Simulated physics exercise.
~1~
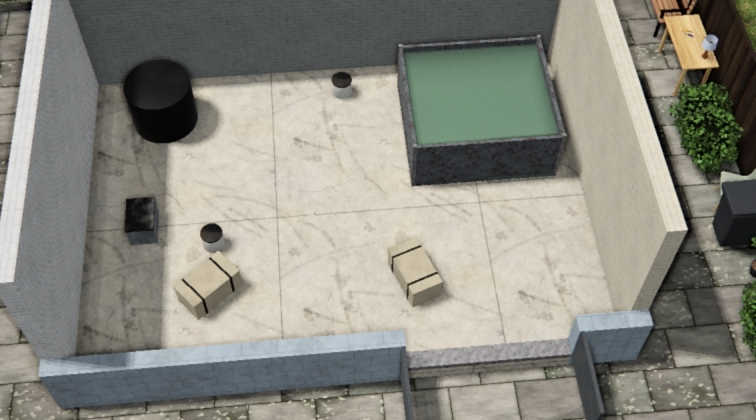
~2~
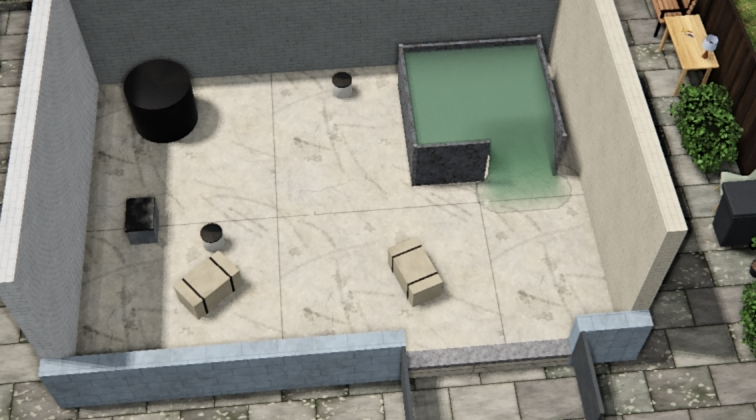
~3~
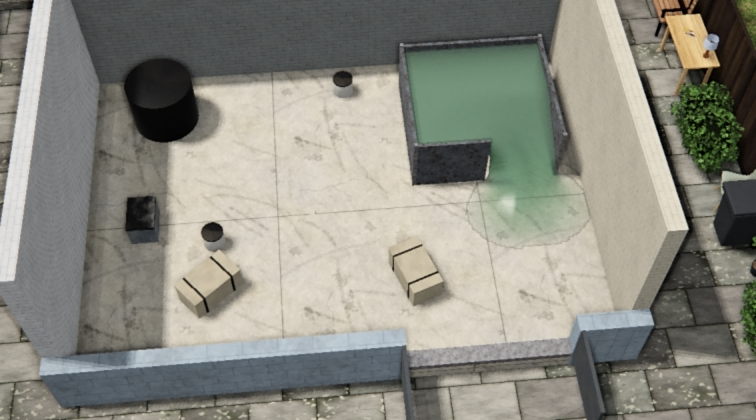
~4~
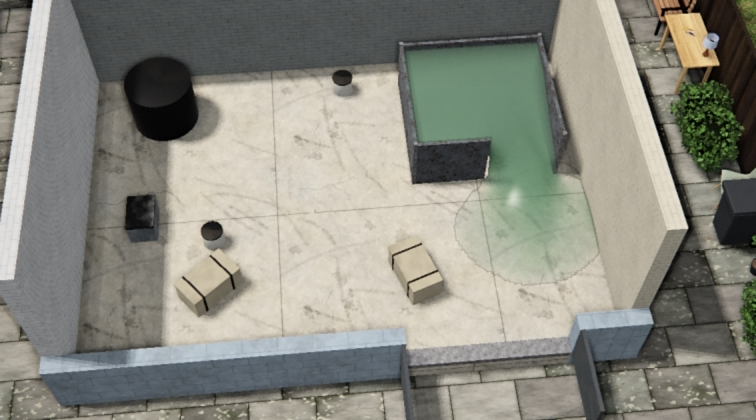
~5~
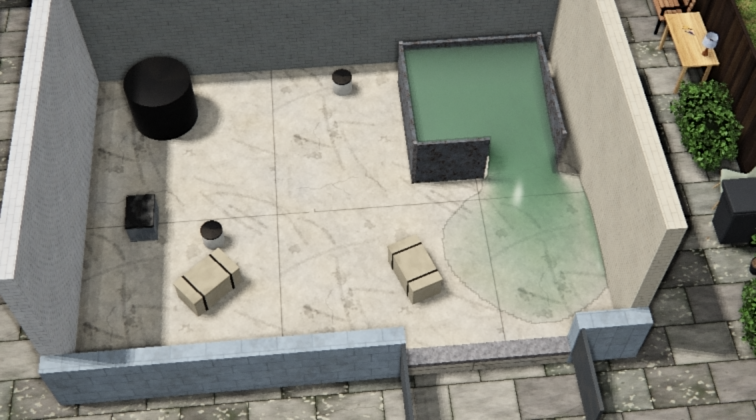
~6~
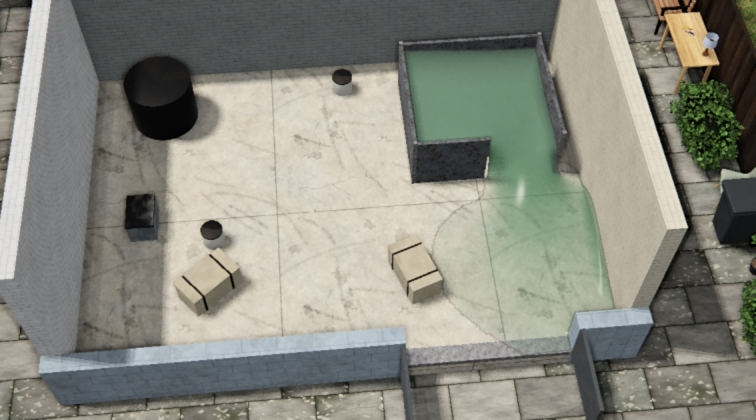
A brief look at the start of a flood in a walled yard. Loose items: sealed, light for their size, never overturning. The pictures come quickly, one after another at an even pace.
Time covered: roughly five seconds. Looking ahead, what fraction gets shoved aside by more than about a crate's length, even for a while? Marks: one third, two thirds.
Smaller than a third.
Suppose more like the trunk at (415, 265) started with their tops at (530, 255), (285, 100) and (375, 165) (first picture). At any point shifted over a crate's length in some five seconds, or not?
Taking them one at a time: Gets driven off, then remains close, then remains close.
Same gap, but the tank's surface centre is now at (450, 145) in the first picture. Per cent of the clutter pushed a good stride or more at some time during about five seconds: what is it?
By my reckoning, about 0 per cent.
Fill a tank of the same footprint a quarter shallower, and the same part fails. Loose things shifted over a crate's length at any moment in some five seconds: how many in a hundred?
Near 0 % of the lot.
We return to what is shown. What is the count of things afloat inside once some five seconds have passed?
Result - 0.
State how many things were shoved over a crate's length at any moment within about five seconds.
Count: 0.
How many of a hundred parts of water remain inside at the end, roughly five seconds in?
Close to 54 per cent, I think.
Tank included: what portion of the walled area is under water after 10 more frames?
My estimate is about 30 per cent.
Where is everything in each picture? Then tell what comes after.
In the first picture, a pail at (342, 79) rests on the ground; a chest at (140, 213), on the bottom; 0 of 5 have shifted.
In the second picture, a pail at (342, 79) rests on the ground; a chest at (140, 213) rests on the ground; 0 of 5 have shifted.
In the third picture, a pail at (343, 78) rests on the ground; a chest at (140, 212) rests on the ground; 0 of 5 have shifted.
In the fourth picture, a pail at (342, 77) rests on the ground; a chest at (140, 211), on the bottom; 0 of 5 have shifted.
In the fifth picture, a pail at (342, 76), on the bottom; a chest at (140, 210), on the bottom; 0 of 5 have shifted.
In the sixth picture, a pail at (342, 76) rests on the ground; a chest at (140, 210) rests on the ground; 0 of 5 have shifted.
A moment on, 0 of 5 are well off their spots; 0 afloat.
Next, 0 of 5 are well off their spots; 0 afloat.
Later, 0 of 5 are well off their spots; 0 afloat.
In the end, 0 of 5 are well off their spots, and 0 have been at some point; 0 afloat.
